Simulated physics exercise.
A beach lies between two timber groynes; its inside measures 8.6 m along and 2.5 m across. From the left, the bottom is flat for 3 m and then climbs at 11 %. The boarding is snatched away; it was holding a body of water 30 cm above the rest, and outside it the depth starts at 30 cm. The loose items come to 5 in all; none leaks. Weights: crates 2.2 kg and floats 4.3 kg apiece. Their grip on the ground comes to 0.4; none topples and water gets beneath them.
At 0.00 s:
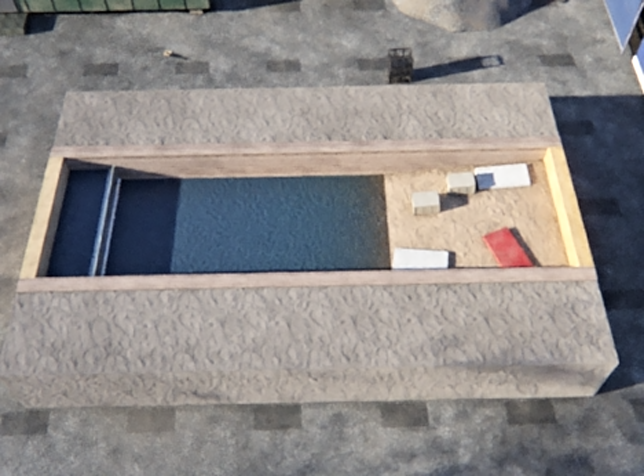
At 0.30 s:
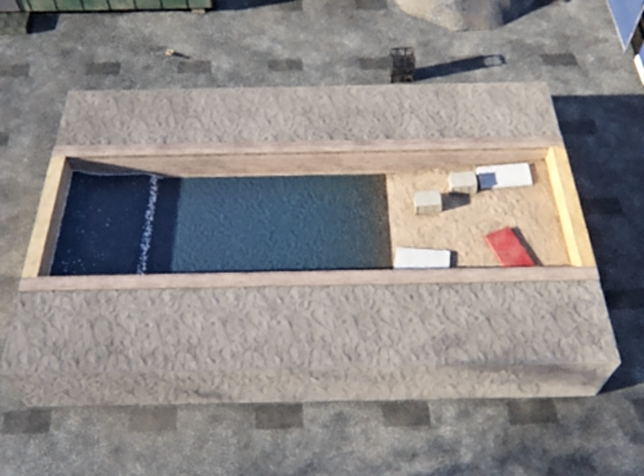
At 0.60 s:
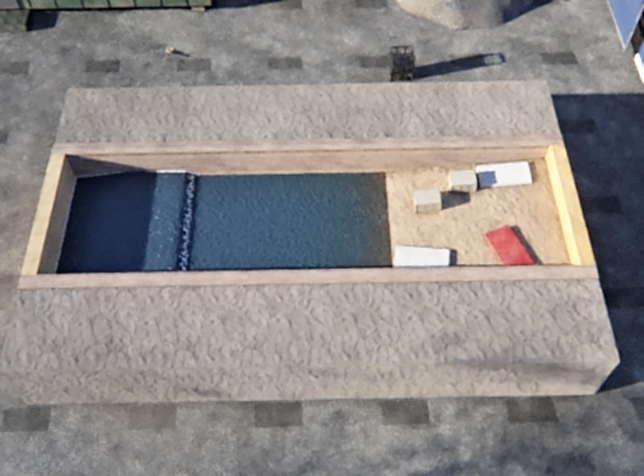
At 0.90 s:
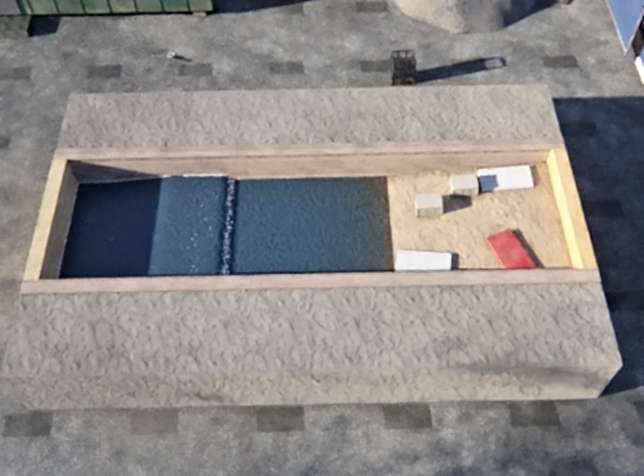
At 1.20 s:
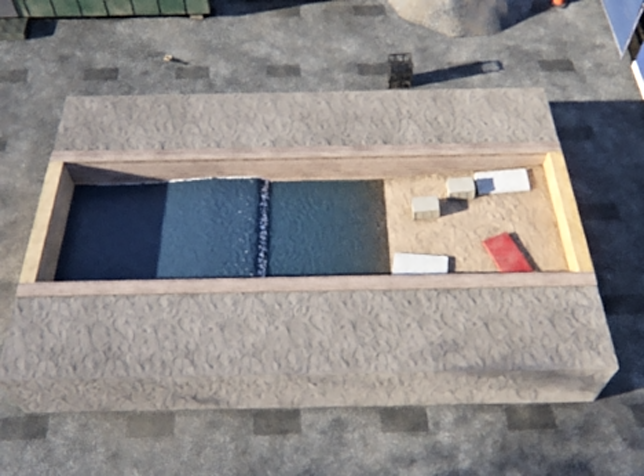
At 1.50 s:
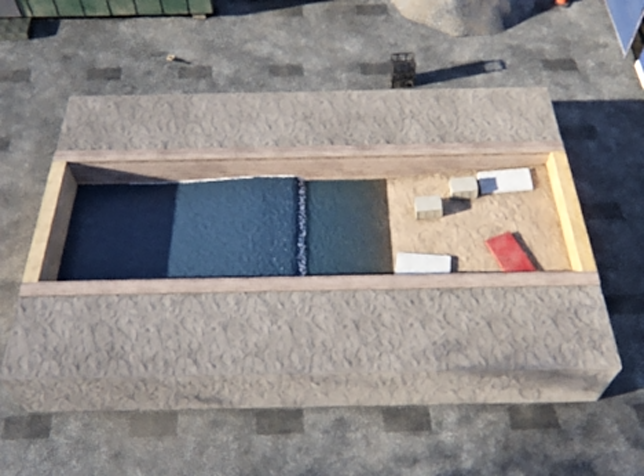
A long timber-sided trough of dark blue water and pale sand sits between two broad, rough grey-brown banks on grey paving, seen from above at an angle. On the sand at the right lie two pale crates, two white floats and a red float. The boarding at the left disappears, and a low foamy wave moves rightward across the water while the loose items stay still.
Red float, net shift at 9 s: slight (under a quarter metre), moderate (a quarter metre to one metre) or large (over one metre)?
Oh, that one is long gone.
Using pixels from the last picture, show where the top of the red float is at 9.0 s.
I'd put it somewhere near (313, 255).
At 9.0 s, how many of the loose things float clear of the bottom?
At that point I count 5.
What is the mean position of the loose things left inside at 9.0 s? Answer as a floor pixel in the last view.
I'd put it around (305, 231).
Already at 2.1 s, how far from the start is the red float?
Some 0 cm from the start.
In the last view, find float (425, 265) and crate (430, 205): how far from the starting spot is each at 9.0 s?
First 250 cm, then 150 cm.
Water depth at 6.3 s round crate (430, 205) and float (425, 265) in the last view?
Roughly 2 and 16 cm.
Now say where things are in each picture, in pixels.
The red float at (509, 251) rests on the ground; water covers 14.0 m2; 0 of 5 have shifted, in the first frame.
The red float at (511, 251), on the bottom; water covers 14.0 m2; 0 of 5 have shifted, in the second frame.
The red float at (510, 249), on the bottom; 14.0 m2 under water; 0 of 5 have shifted, in the third frame.
The red float at (512, 253) rests on the ground; water covers 14.0 m2; 0 of 5 have shifted, in the fourth frame.
The red float at (508, 256) rests on the ground; 14.0 m2 under water; 0 of 5 have shifted, in the fifth frame.
The red float at (511, 256) rests on the ground; water covers 14.0 m2; 0 of 5 have shifted, in the sixth frame.
After 2.1 s the red float is near (511, 256), 0.0 m from its start, aground; 0 afloat.
After 4.0 s the red float is near (519, 255), 0.1 m from its start, aground; 2 afloat.
After 6.3 s the red float is near (425, 260), 1.4 m from its start, afloat; 3 afloat.
After 9.0 s the red float is near (313, 255), 3.3 m from its start, afloat; 5 afloat.
